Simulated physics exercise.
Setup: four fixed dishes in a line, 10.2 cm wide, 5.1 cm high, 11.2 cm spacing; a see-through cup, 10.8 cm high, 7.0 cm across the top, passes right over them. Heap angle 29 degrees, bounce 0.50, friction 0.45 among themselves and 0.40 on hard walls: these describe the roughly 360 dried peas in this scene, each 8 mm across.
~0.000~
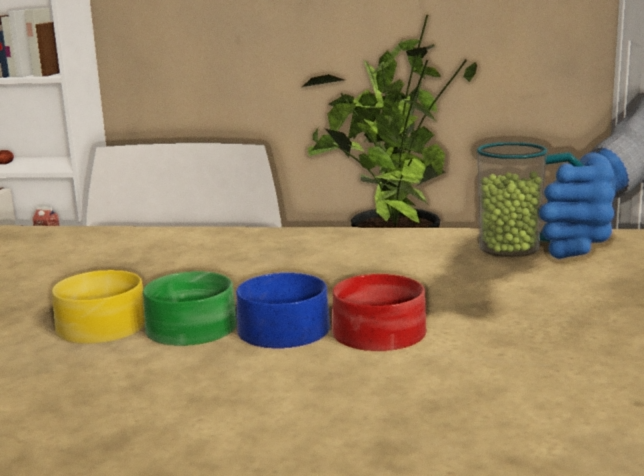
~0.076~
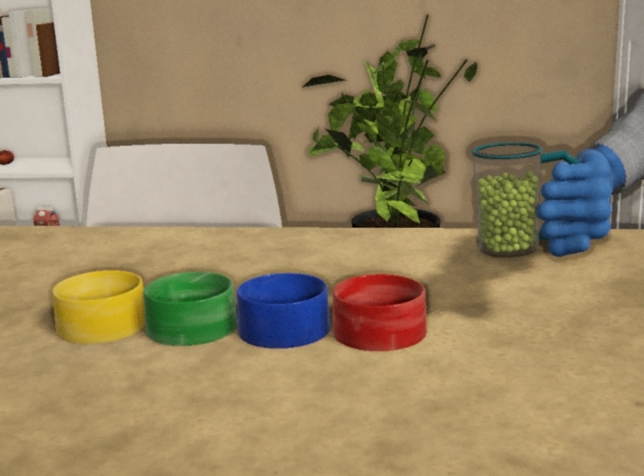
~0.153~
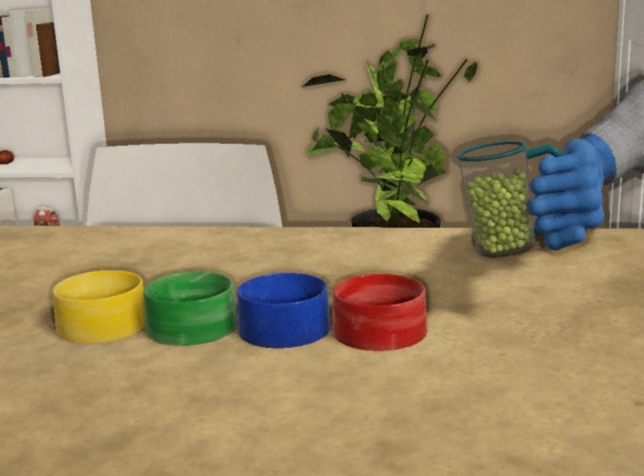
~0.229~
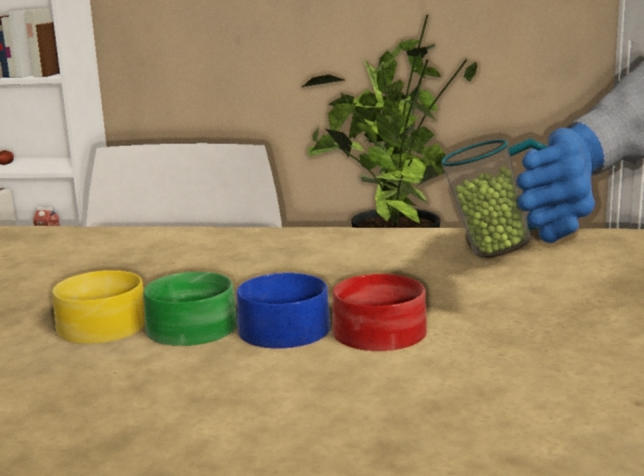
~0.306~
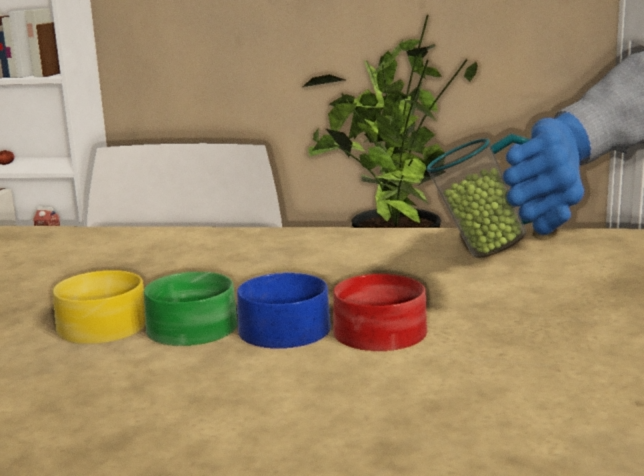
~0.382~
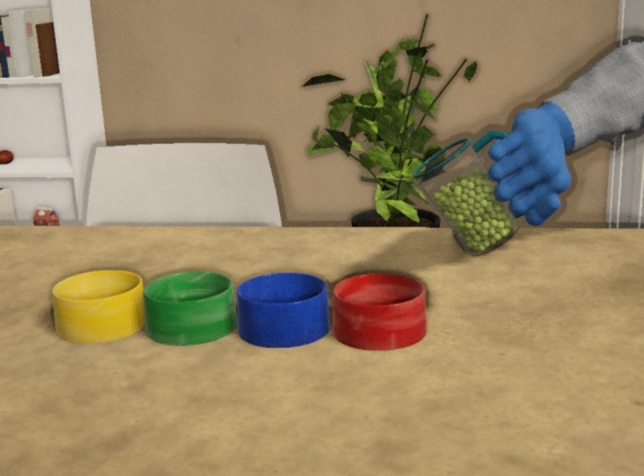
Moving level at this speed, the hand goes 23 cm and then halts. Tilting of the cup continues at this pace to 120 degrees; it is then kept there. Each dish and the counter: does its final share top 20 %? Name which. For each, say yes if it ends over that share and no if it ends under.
My prediction: Red: I expect it will get a fifth or less of the pieces, blue: I expect it will get more than a fifth of the pieces, green: I expect it will get a fifth or less of the pieces, yellow: I expect it will get a fifth or less of the pieces, counter: I expect it will get a fifth or less of the pieces.
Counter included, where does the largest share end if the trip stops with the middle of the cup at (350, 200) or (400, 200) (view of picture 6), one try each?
The largest share ends at blue first and at red second.
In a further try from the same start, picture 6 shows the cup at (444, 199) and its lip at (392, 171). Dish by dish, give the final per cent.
The red dish keeps 0, the blue one 50, the green one 20 and the yellow one 0.
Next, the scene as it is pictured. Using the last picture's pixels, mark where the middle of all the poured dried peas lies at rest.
Estimated resting centre: Around (272, 312).
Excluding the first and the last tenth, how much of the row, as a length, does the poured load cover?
That stretch measures near 6 centimetres.
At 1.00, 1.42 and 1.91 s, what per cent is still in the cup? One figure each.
Approx. 100 / 30 / 0 percent.
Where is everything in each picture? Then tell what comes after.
Cup at (510, 200), tilt 0 degrees, lip at (478, 151), moved 0.0 cm; middle of the pieces at (512, 211); red dish at (378, 290); blue dish at (282, 288); green dish at (188, 287); yellow dish at (97, 285), in the first frame.
Cup at (508, 200), tilt 2 degrees, lip at (473, 152), moved 0.3 cm; middle of the pieces at (510, 211), in the second frame.
Cup at (499, 199), tilt 9 degrees, lip at (459, 156), moved 1.3 cm; middle of the pieces at (502, 211), in the third frame.
Cup at (488, 199), tilt 17 degrees, lip at (443, 162), moved 2.4 cm; middle of the pieces at (493, 210), in the fourth frame.
Cup at (478, 199), tilt 25 degrees, lip at (428, 169), moved 3.5 cm; middle of the pieces at (485, 209), in the fifth frame.
Cup at (468, 199), tilt 32 degrees, lip at (414, 175), moved 4.5 cm; middle of the pieces at (476, 208); red dish at (379, 290); blue dish at (282, 288); green dish at (188, 287); yellow dish at (98, 285). Its pace works out near 100 degrees a second; the hand travels 14 cm a second, in the sixth frame.
After 1.00 s, tilt 95 degrees; cup holds 100 %.
After 1.42 s, tilt 120 degrees; cup holds 30 %, blue 65 %.
Then, at 1.91 s, tilt 120 degrees; cup holds 0 %, blue 95 %, green 5 %.
At rest (2.4 s), red 0 %, blue 95 %, green 5 %, yellow 0 %, counter 5 %.
